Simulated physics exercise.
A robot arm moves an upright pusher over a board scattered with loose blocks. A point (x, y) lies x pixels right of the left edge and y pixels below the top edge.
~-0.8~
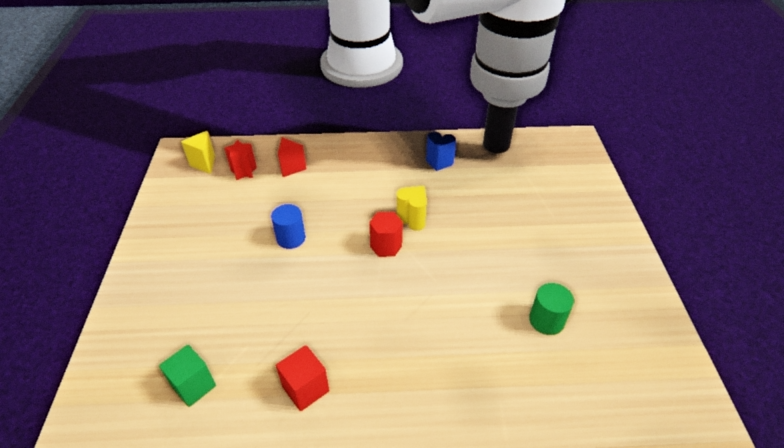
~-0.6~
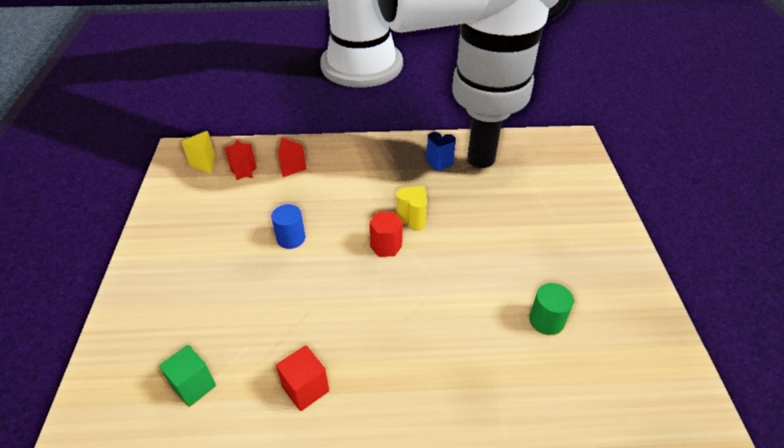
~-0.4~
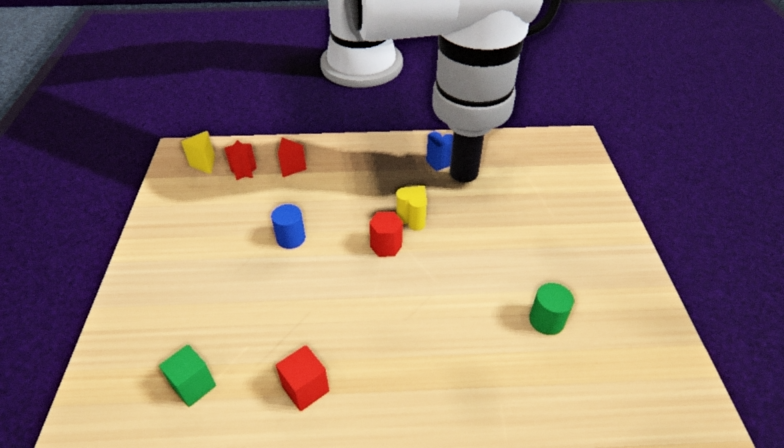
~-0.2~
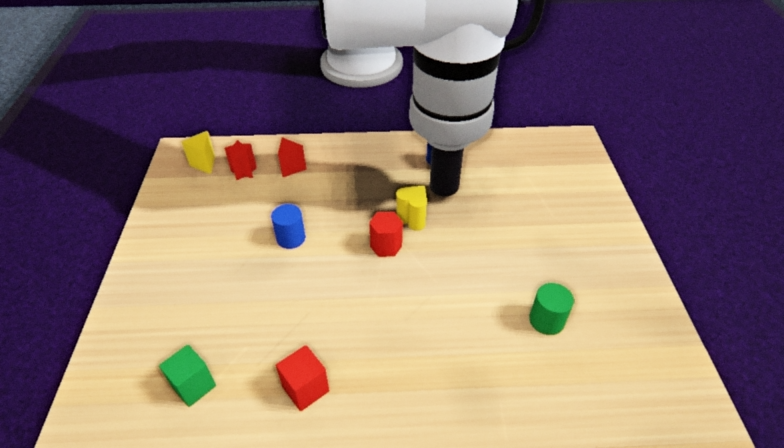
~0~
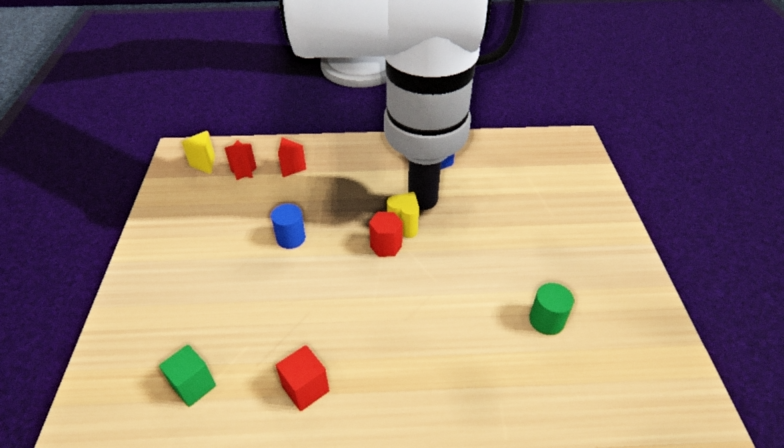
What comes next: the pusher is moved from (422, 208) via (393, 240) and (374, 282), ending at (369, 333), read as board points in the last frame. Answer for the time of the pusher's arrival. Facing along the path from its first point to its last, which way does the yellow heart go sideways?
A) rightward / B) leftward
The correct letter is A.
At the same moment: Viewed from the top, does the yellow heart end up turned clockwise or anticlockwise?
Looking down, my answer is that the yellow heart rotates clockwise.
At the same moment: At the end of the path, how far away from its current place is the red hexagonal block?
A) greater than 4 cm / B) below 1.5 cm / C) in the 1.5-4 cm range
A - greater than 4 cm.
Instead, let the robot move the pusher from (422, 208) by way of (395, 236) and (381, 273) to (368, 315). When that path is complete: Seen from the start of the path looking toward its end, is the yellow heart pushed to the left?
I expect not.
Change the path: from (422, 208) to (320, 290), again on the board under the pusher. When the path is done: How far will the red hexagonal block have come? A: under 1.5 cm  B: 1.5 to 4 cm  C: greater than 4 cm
C
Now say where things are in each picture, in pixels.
The first picture shows pusher tip (496, 146); block tops, red square block (300, 367); red hexagonal block (386, 222); yellow heart (414, 195).
The second picture shows pusher (481, 160); blocks unchanged.
The third picture shows pusher (464, 174); blocks unchanged.
The fourth picture shows pusher (444, 188); blocks unchanged.
The fifth picture shows pusher (423, 201); red square block (300, 367); red hexagonal block (386, 222); yellow heart (405, 202).
What follows on the original path. One third of the way, pusher (392, 233); red hexagonal block (359, 256); yellow heart (372, 238).
Two thirds of the way, pusher (373, 275); red hexagonal block (324, 298), turned 15° clockwise; yellow heart (346, 280).
At the end, pusher (369, 326); red square block in place; red hexagonal block (299, 310), turned 45° clockwise; yellow heart (333, 314), turned 85° clockwise.
